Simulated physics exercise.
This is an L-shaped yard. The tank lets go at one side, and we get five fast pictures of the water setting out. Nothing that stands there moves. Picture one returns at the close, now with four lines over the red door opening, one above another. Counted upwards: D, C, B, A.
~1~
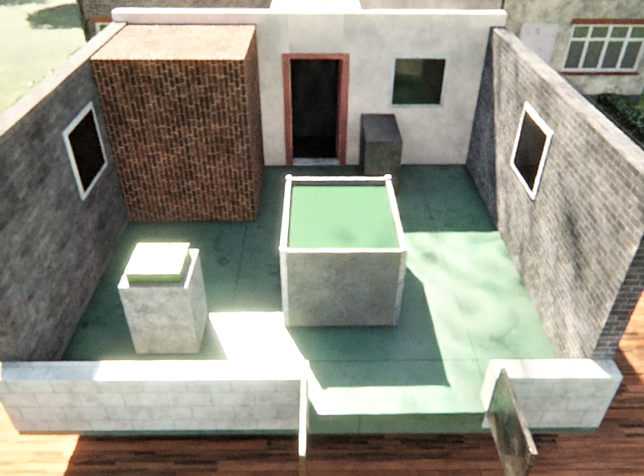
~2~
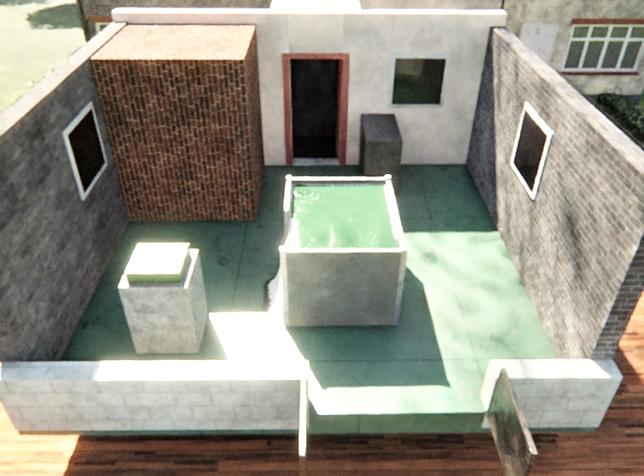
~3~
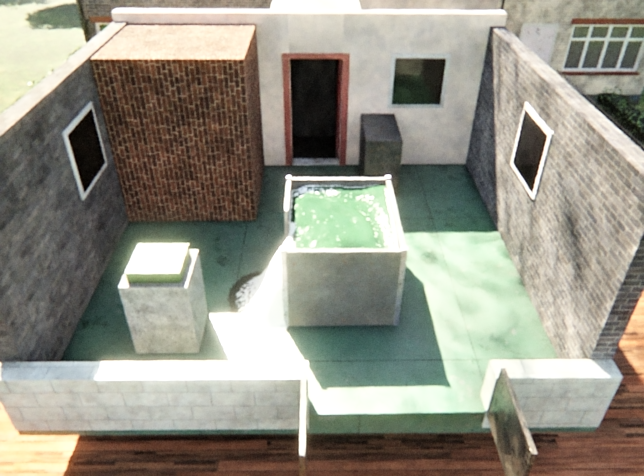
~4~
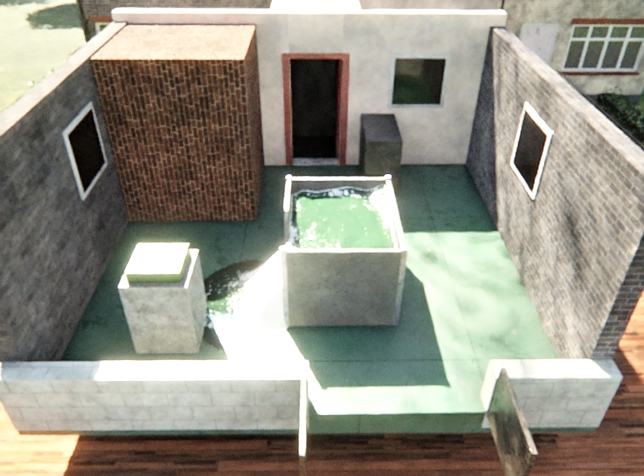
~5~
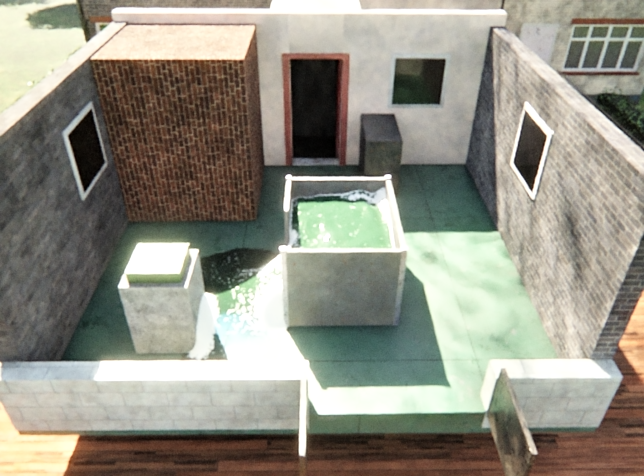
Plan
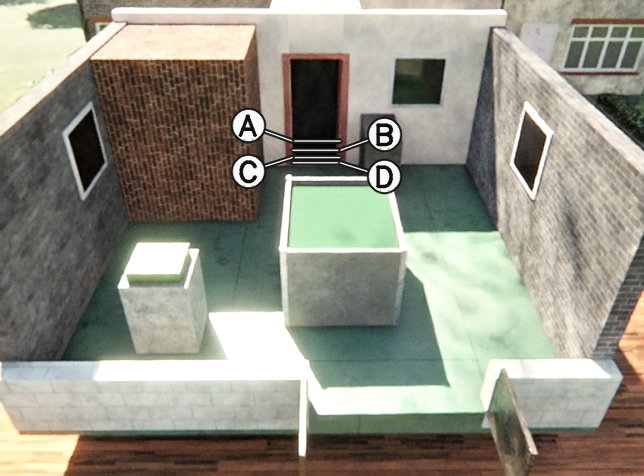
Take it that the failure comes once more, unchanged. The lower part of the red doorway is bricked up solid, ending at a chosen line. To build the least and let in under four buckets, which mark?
D is the one.
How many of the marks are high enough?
All of them.
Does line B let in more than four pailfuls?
No.
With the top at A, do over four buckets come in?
No.
On the marked copy, A at (316, 141); B at (316, 150); C at (316, 157); D at (316, 162); from the bottom up D, C, B, A.
Choosing A, nothing gets over.
Choosing B, nothing gets over.
Choosing C, nothing gets over.
Choosing D, nothing gets over.
